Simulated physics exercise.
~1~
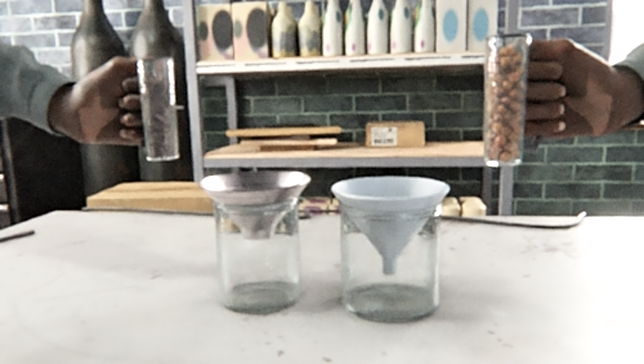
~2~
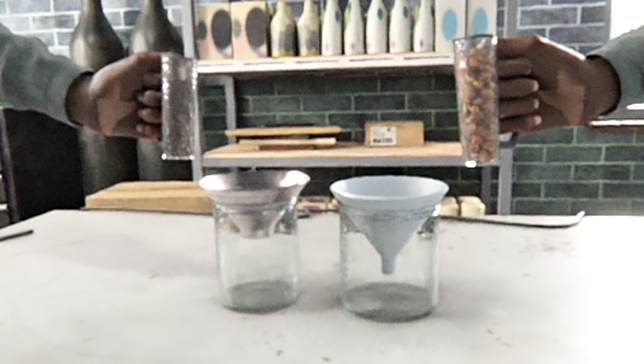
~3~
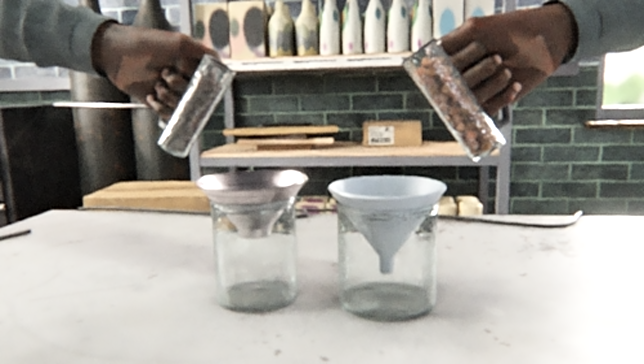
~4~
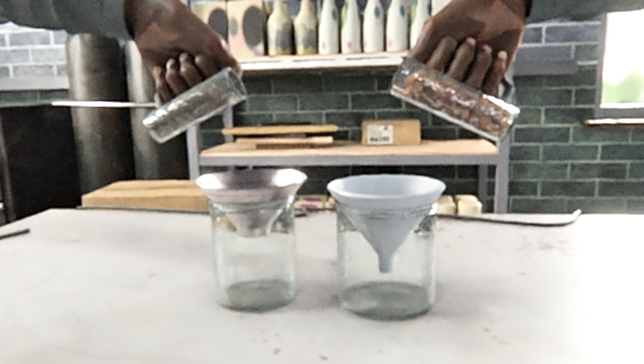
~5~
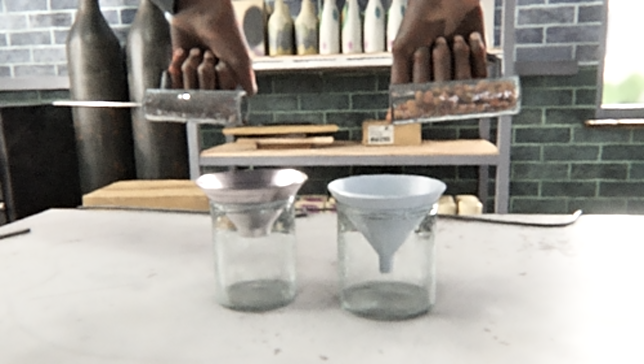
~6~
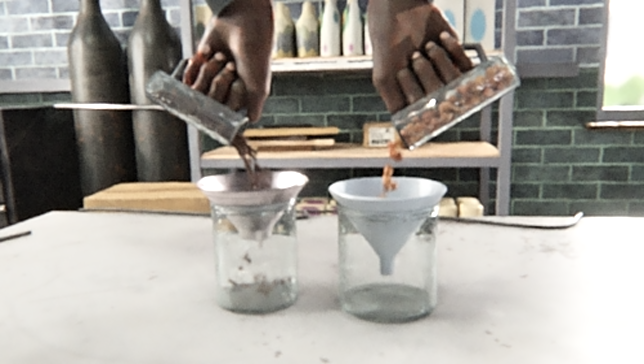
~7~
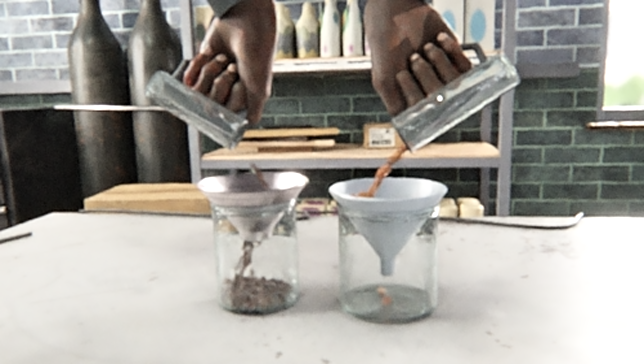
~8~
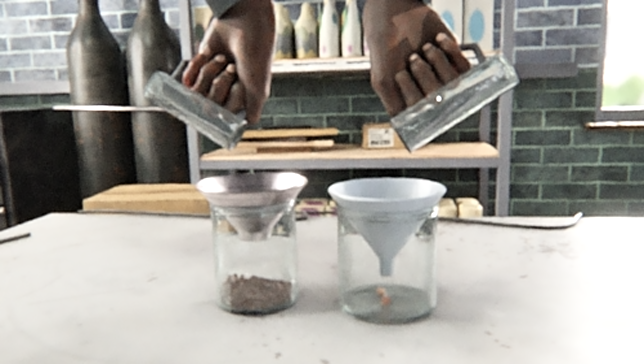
Two hands tip cups over funnels; the left jar collects brown bits, the right barely any.
